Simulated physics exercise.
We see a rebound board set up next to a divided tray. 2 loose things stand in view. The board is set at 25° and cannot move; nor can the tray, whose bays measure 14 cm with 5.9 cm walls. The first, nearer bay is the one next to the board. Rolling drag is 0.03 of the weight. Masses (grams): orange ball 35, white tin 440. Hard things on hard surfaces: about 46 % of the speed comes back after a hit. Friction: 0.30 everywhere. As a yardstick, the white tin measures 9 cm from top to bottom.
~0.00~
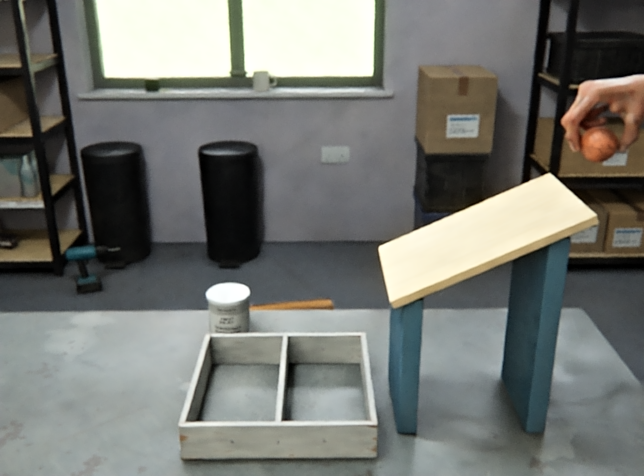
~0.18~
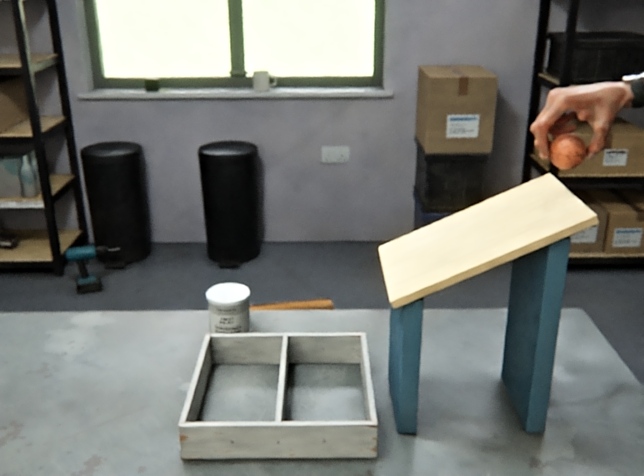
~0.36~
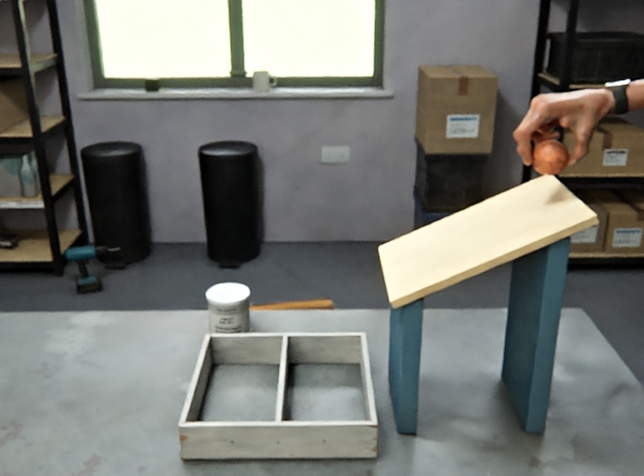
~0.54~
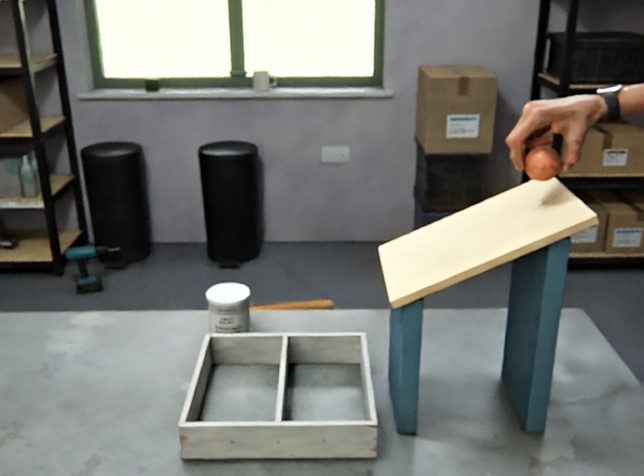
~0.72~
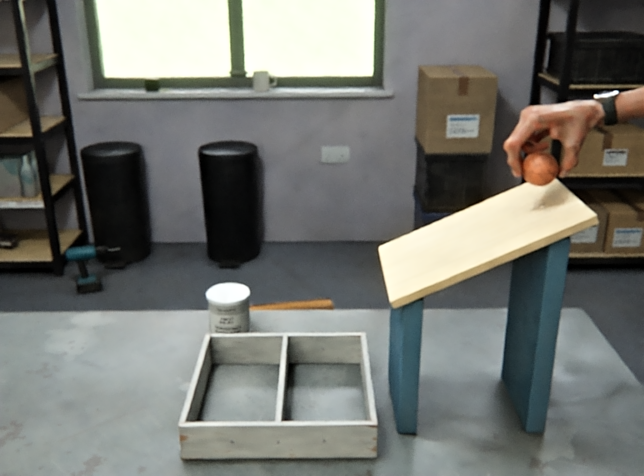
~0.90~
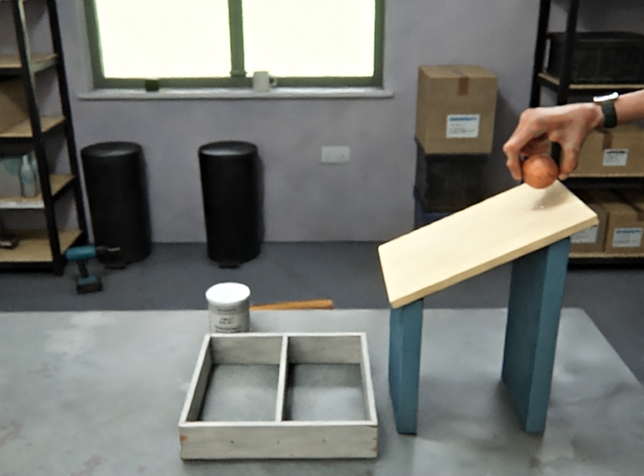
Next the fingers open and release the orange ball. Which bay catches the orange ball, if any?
Resting place: Farther bay.
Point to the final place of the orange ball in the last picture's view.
At about (243, 392).
After 1.30 s, orange ball near (458, 223).
After 1.50 s, orange ball near (324, 296).
After 1.60 s, orange ball near (248, 373).
After 1.90 s, it is in the farther bay; orange ball near (219, 392).
In the end (2.9 s), it is in the farther bay; white tin under 4 cm from the start. At the end, from the last picture's camera, orange ball near (243, 392).
